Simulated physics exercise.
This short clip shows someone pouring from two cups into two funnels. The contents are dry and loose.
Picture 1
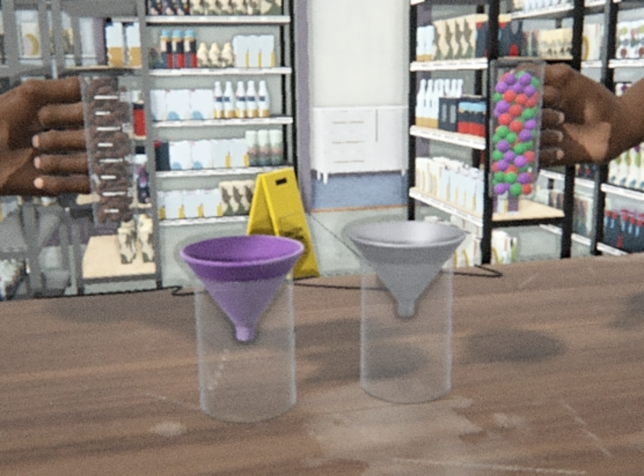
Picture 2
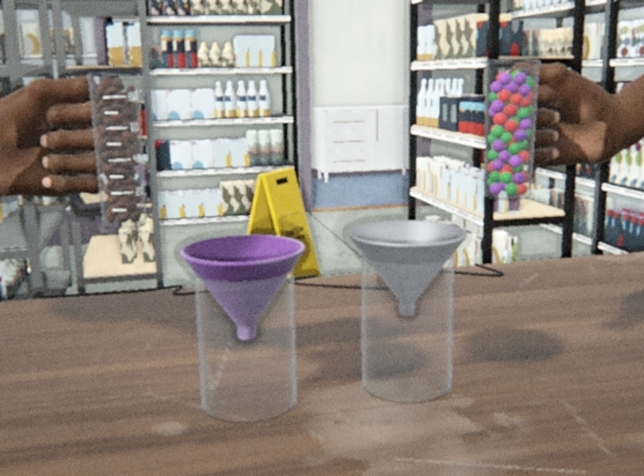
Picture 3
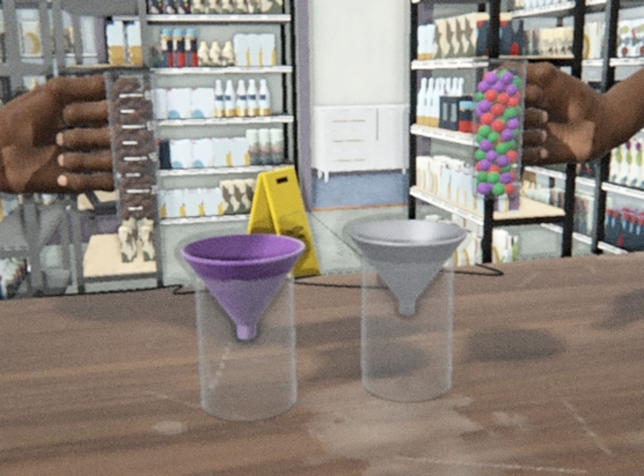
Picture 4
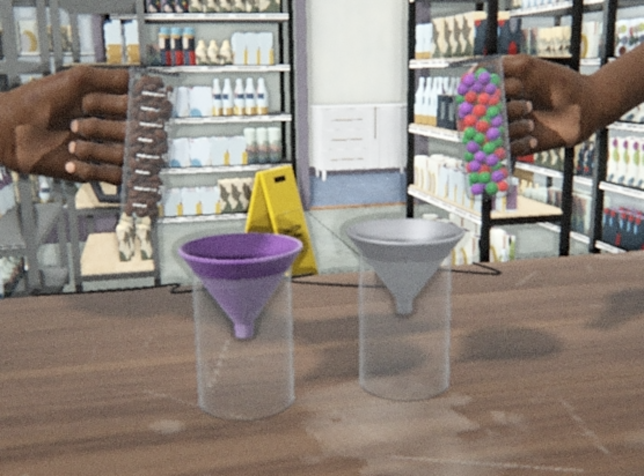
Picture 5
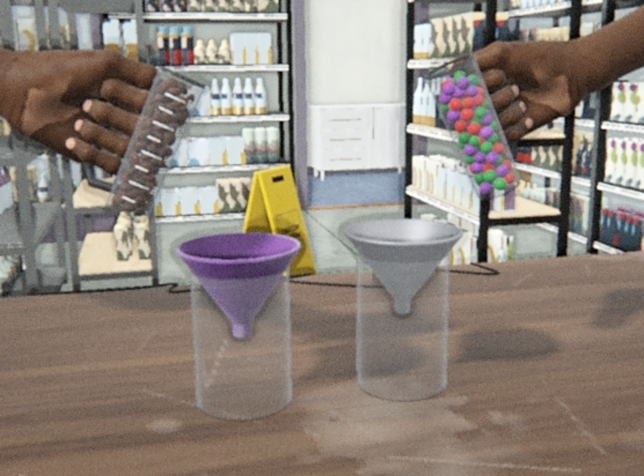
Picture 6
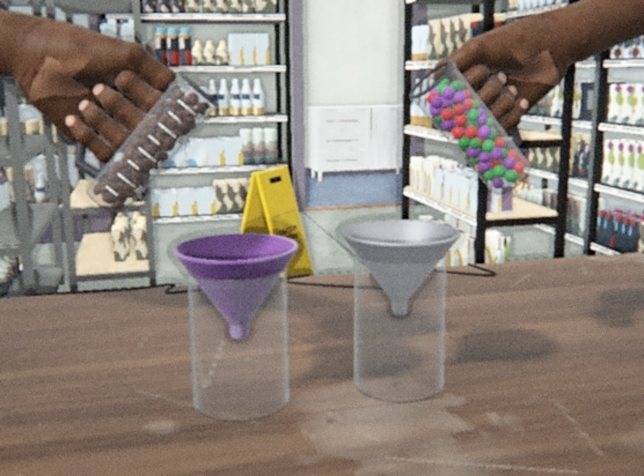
Two dark-skinned hands reach in from either side above a brown wooden table in a shop, seen from the front with stocked shelves and a yellow floor sign behind. The left hand holds a clear cup of brown chocolate drops, the right one multicoloured gumballs, above purple and grey funnels in clear containers. The hands move inward, then tilt the cups steadily, while the view shifts very slightly.
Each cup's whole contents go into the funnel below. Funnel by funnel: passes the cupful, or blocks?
As I see it, left funnel: This one will plug up, right: This one will plug up.
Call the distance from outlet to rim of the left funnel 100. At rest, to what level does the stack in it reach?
I'd say close to 85 in a hundred.
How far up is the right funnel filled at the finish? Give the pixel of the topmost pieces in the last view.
Top, last frame: Approx. (389, 246).
Then, 0.26 s past the last view, left, all still in the cup; right, all still in the cup.
Then, 0.53 s past the last view, left, all still in the cup; right, nearly all still in the cup, a stray few in or over the funnel.
Then, 0.86 s past the last view, left, most still in the cup, a small part in or over the funnel; right, about a third still in the cup, about two thirds in or over the funnel.
Finally, left, all stuck in the funnel, none down in the jar; right, all stuck in the funnel, none down in the jar.
